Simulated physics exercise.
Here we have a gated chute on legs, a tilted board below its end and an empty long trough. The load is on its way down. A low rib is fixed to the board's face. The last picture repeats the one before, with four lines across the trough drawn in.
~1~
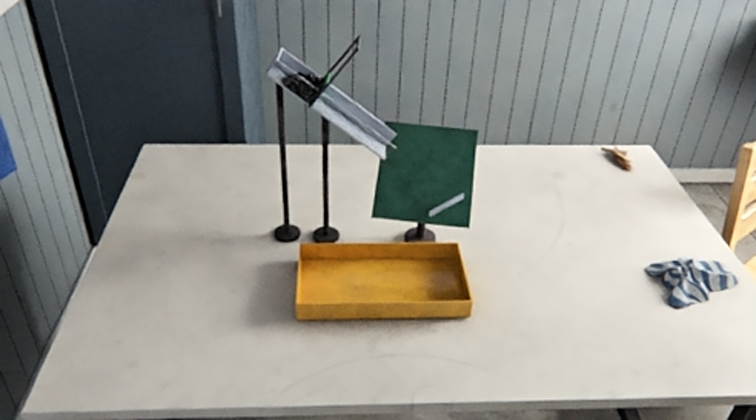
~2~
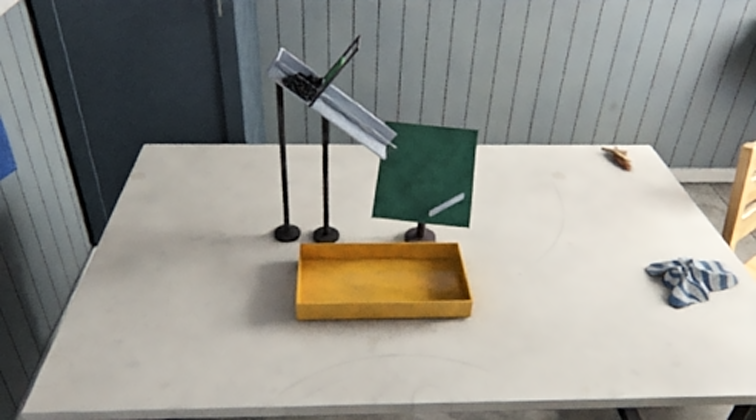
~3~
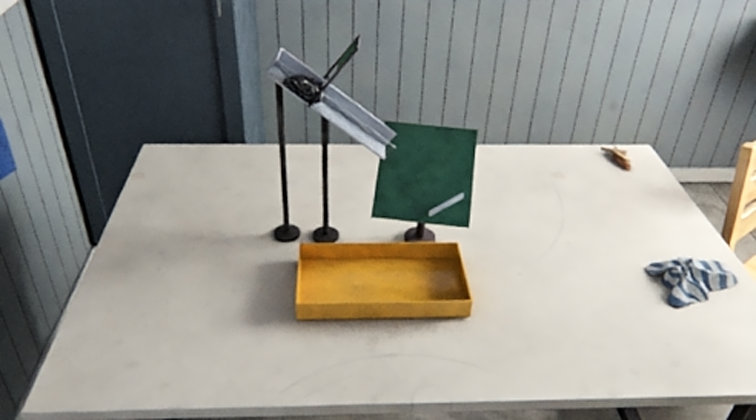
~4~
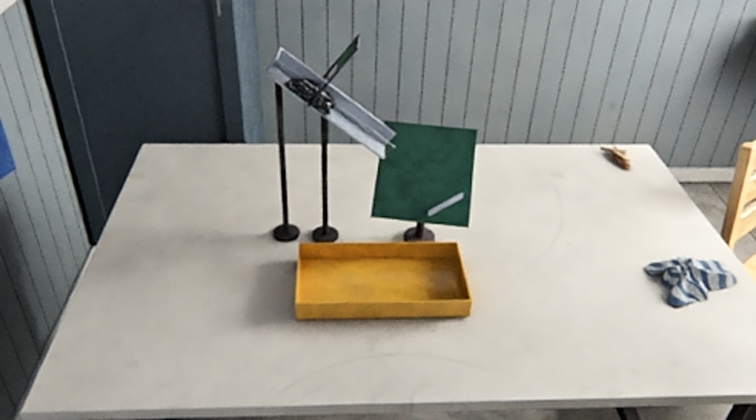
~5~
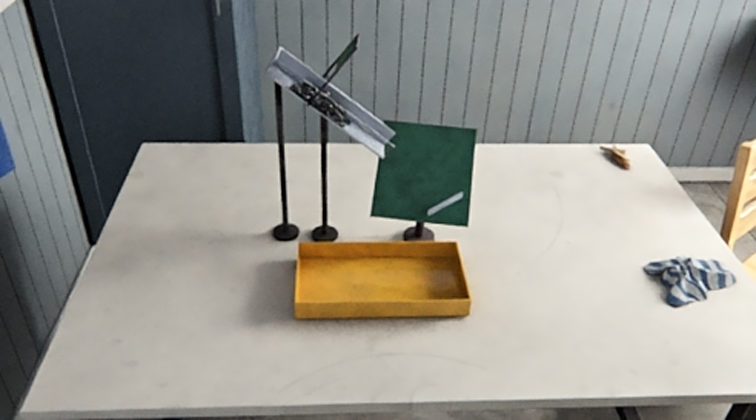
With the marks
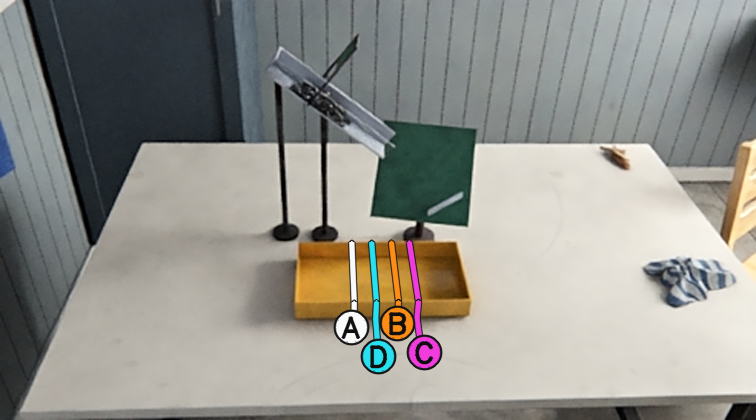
Table with a raised chute, green board and empty yellow tray, the chute's gate lifting and dark beans sliding partway down.
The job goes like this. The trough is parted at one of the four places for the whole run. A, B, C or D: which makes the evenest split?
Go for C.
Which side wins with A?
The right side.
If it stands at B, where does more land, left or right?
More lands on the right.
On the marked copy, line A crosses the front rim at (354, 302); line B crosses the front rim at (398, 301); line C crosses the front rim at (418, 301); line D crosses the front rim at (376, 301).
With A, of what is caught, not one piece on the left of the divider, every piece on the right.
With B, of what is caught, about a tenth on the left of the divider, almost all on the right.
With C, of what is caught, roughly half on the left of the divider, roughly half on the right.
With D, of what is caught, not one piece on the left of the divider, every piece on the right.
